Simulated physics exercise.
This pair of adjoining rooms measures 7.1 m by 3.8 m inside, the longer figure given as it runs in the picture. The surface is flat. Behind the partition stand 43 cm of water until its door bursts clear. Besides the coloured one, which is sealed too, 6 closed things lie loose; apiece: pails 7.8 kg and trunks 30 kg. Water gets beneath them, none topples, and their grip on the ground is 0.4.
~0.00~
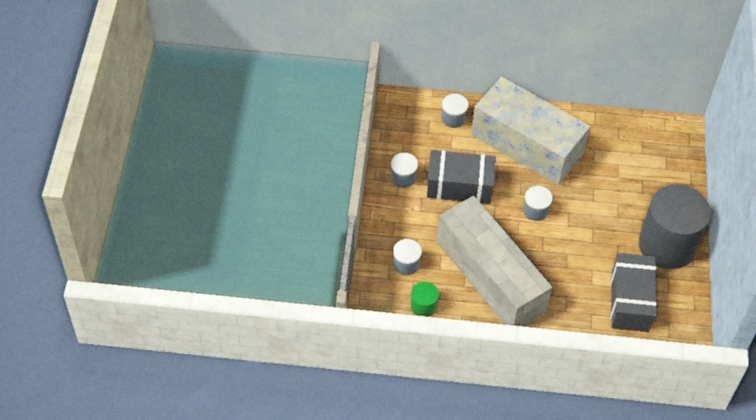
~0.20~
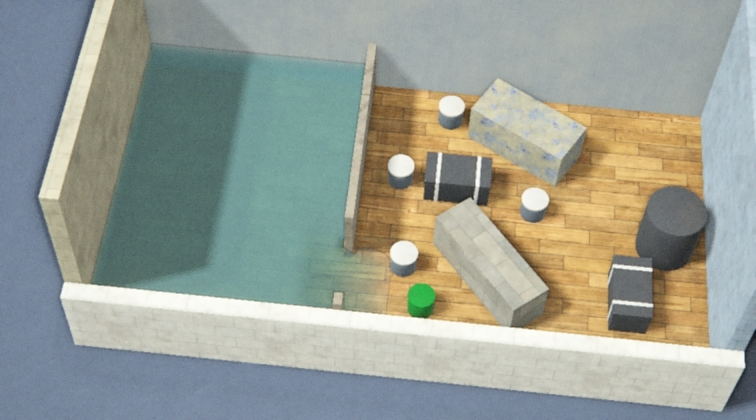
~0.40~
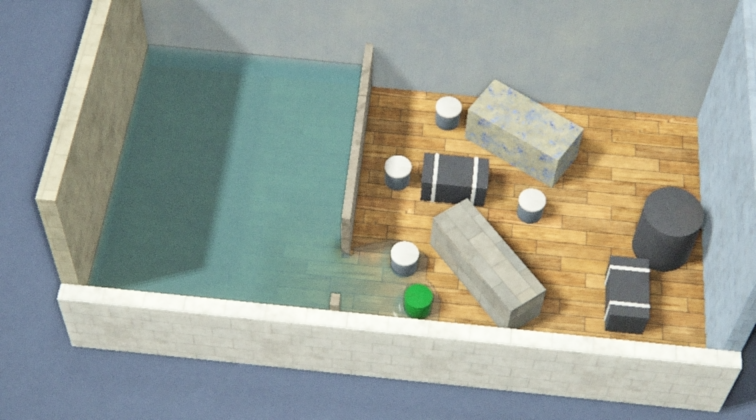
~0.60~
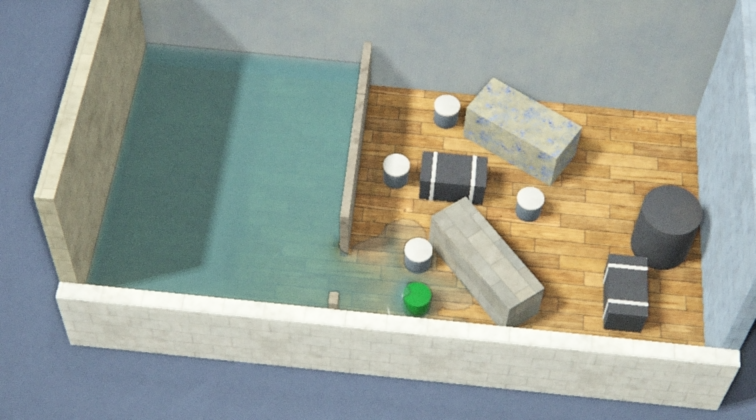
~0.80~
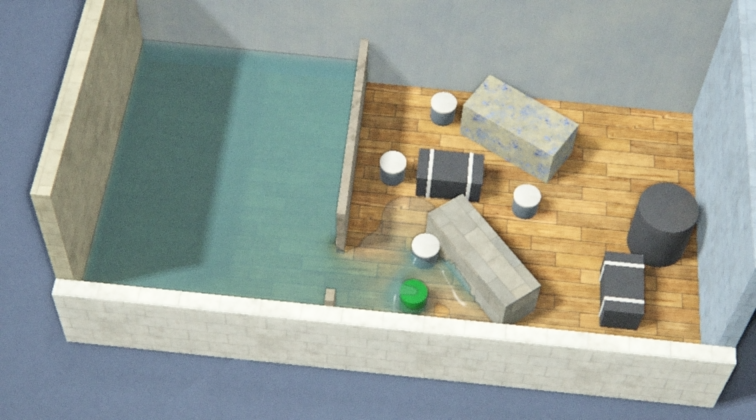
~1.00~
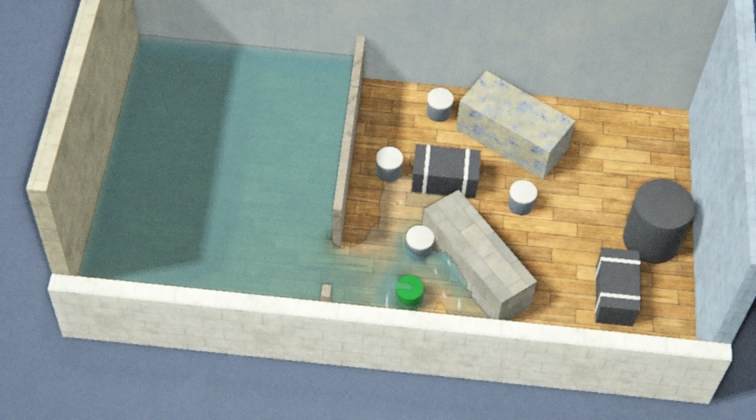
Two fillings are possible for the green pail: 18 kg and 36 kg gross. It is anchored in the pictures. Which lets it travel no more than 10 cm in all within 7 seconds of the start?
For it, neither weight holds it.
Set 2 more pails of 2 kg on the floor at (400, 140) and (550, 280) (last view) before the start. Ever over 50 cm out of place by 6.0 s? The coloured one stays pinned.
In turn: Over, over.
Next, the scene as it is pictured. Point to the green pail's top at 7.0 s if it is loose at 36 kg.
Around (443, 291).
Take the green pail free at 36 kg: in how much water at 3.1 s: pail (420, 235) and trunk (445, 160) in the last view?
Roughly 8 and 3 cm.
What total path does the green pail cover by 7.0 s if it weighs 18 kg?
Some 120 cm in all.
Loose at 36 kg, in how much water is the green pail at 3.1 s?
Roughly 30 cm.
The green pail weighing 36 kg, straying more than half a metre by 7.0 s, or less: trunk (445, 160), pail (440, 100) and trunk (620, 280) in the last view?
In that order: Over, short of it, more.
After 1.4 s the green pail would be 81 cm from its start with 18 kg and 20 cm from its start with 36 kg; 14 cm of water round it then.
After 3.1 s the green pail would be 107 cm from its start with 18 kg and 38 cm from its start with 36 kg; 30 cm of water round it then.
After 4.9 s the green pail would be 107 cm from its start with 18 kg and 38 cm from its start with 36 kg; 30 cm of water round it then.
After 7.0 s the green pail would be 107 cm from its start with 18 kg and 38 cm from its start with 36 kg; 22 cm of water round it then.
